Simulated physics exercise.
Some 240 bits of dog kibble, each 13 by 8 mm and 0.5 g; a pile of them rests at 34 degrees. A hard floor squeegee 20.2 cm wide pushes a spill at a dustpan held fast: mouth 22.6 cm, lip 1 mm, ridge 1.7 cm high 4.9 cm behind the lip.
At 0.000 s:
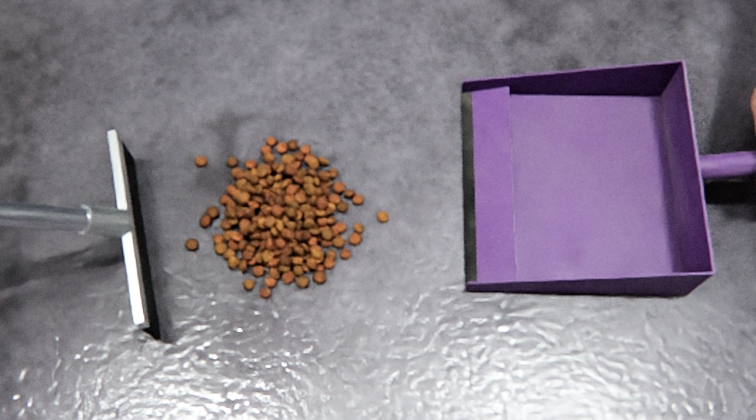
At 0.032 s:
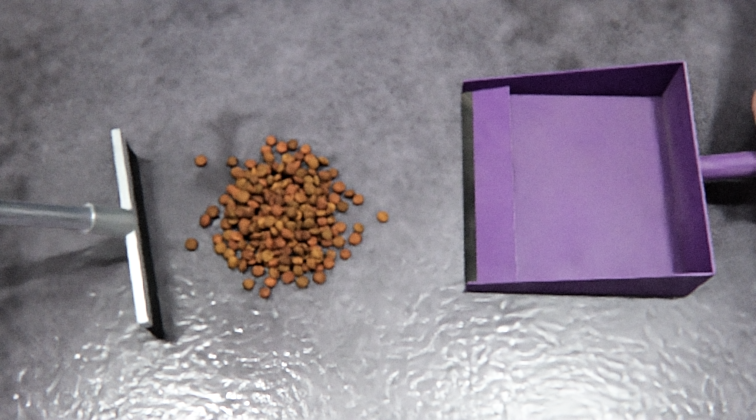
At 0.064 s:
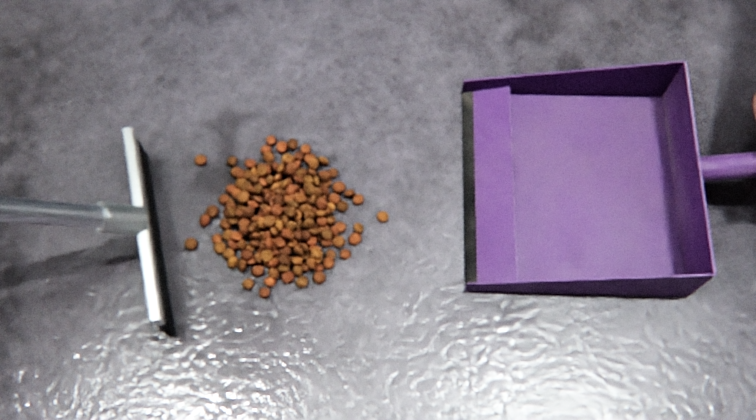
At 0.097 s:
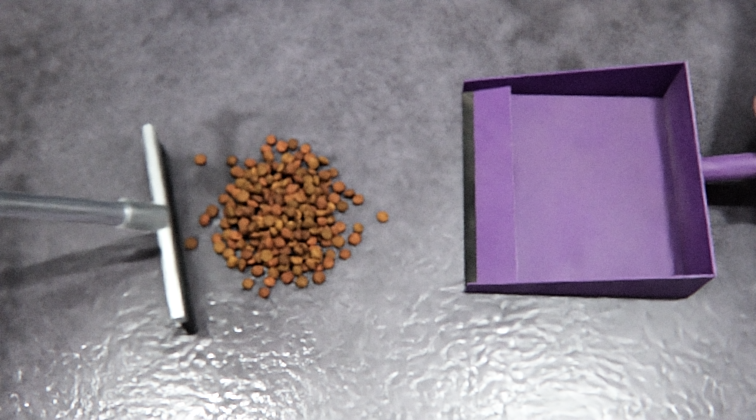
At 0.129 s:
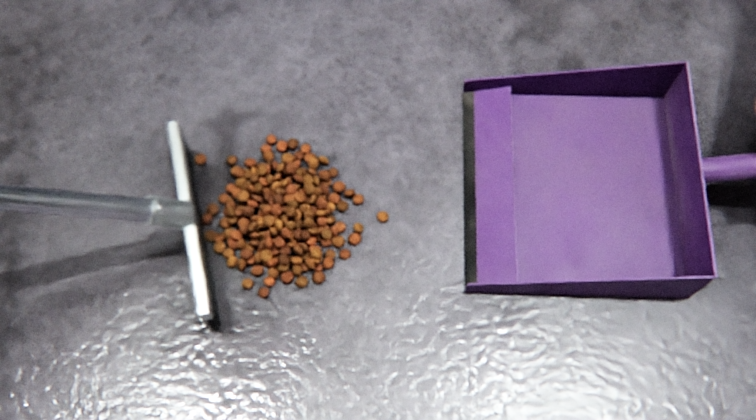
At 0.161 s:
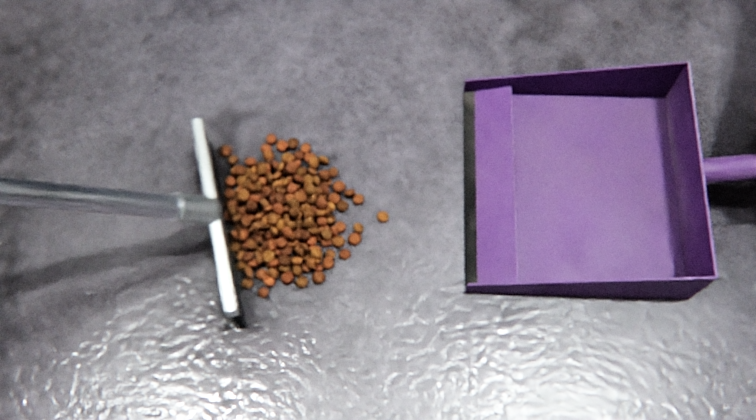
A squeegee slides right across a gray floor and presses into a pile of brown kibble.
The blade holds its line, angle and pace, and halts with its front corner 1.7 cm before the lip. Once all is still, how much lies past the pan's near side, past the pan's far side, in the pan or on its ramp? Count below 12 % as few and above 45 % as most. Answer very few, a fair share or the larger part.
Past the pan's near side: Very few; past the pan's far side: Very few; in the pan or on its ramp: A fair share.
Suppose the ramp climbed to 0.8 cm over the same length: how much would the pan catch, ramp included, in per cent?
In that case some 35 per cent.
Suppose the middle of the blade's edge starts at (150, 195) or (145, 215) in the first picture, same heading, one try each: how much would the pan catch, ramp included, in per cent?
Some 30 and 35 per cent.
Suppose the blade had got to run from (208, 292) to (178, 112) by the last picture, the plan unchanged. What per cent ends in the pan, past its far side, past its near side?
Pan 25, far 15, near 5.
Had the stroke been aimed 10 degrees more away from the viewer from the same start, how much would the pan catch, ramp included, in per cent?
Then about 30 per cent.
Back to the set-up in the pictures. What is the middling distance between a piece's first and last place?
About 18 cm.
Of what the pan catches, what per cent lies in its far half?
Roughly 30 per cent.
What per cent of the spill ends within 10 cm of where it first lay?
Roughly 0 per cent.
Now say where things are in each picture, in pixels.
In the first frame, blade from (142, 322) to (116, 139), moved 0.0 cm, 0 of the pieces shifted so far; middle of the pieces at (284, 218); pan at (587, 189).
In the second frame, blade from (146, 322) to (120, 138), moved 0.4 cm, 0 of the pieces shifted so far; middle of the pieces at (284, 217).
In the third frame, blade from (158, 320) to (131, 136), moved 1.6 cm, 0 of the pieces shifted so far; middle of the pieces at (284, 217).
In the fourth frame, blade from (180, 317) to (151, 133), moved 3.6 cm, 0 of the pieces shifted so far; middle of the pieces at (284, 217).
In the fifth frame, blade from (206, 314) to (175, 130), moved 6.0 cm, 1 of the pieces shifted so far; middle of the pieces at (284, 217).
In the sixth frame, blade from (232, 311) to (200, 127), moved 8.5 cm, 44 of the pieces shifted so far; middle of the pieces at (284, 217); pan at (590, 190). Its pace works out near 0.76 m/s, heading 8 degrees away from the viewer's side.
Then, at 0.30 s, middle of the blade 14 cm from the lip; 0 % over the lip, far side 0 %, near side 0 %.
After 0.40 s, middle of the blade 6 cm from the lip; 0 % over the lip, far side 0 %, near side 0 %.
After 0.63 s, middle of the blade 4 cm from the lip; 25 % over the lip, far side 0 %, near side 0 %.
In the end, at 1.0 s, near side 5 %, far side 5 %, pan 30 %, in front of the lip or behind the blade 70 %.
